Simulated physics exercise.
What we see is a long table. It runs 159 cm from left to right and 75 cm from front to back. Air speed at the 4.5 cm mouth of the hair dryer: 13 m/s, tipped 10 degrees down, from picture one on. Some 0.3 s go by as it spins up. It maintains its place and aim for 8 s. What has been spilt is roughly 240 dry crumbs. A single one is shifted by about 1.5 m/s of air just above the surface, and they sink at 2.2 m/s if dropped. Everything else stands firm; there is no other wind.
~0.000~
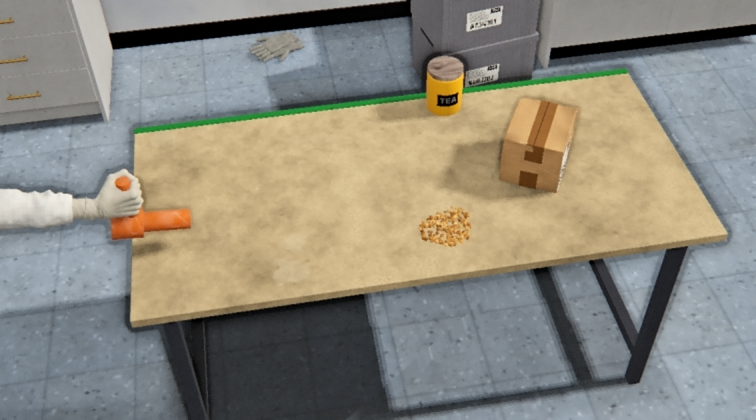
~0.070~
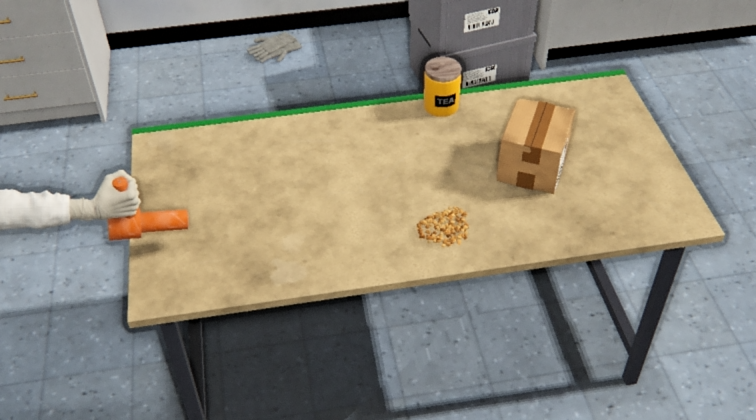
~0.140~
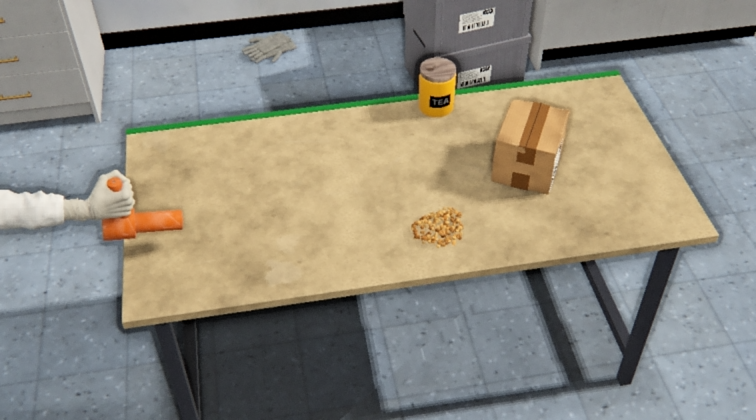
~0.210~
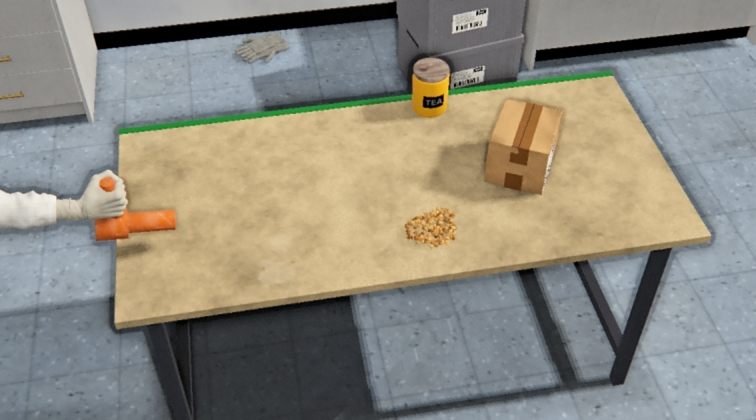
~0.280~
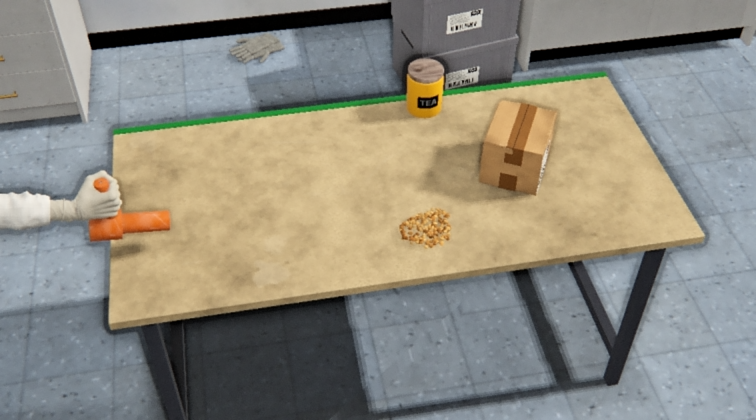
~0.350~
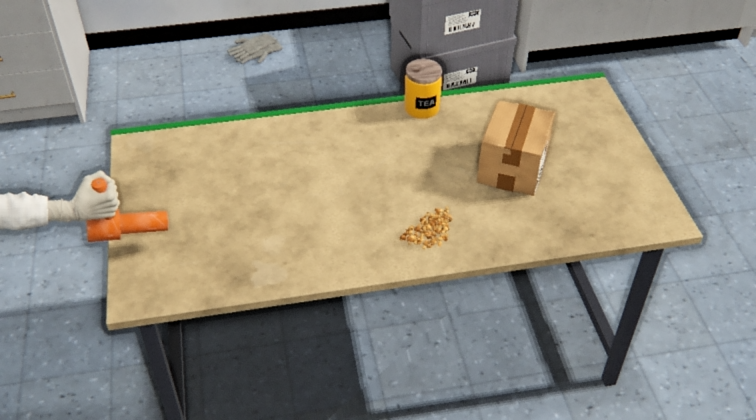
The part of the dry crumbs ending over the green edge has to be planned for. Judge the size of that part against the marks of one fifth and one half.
That part is less than one fifth.
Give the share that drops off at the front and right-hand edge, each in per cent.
Roughly 40 per cent at the front edge and 60 per cent at the right-hand edge.
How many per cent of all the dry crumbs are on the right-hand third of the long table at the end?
Roughly 0 %.
After 1.6 s, 0 % are over the green edge; 100 % have settled or left.
After 2.6 s, 0 % are over the green edge; 100 % have settled or left.
After 4.4 s, 0 % are over the green edge; 100 % have settled or left.
After 8.0 s, at the end, 0 % are over the green edge.
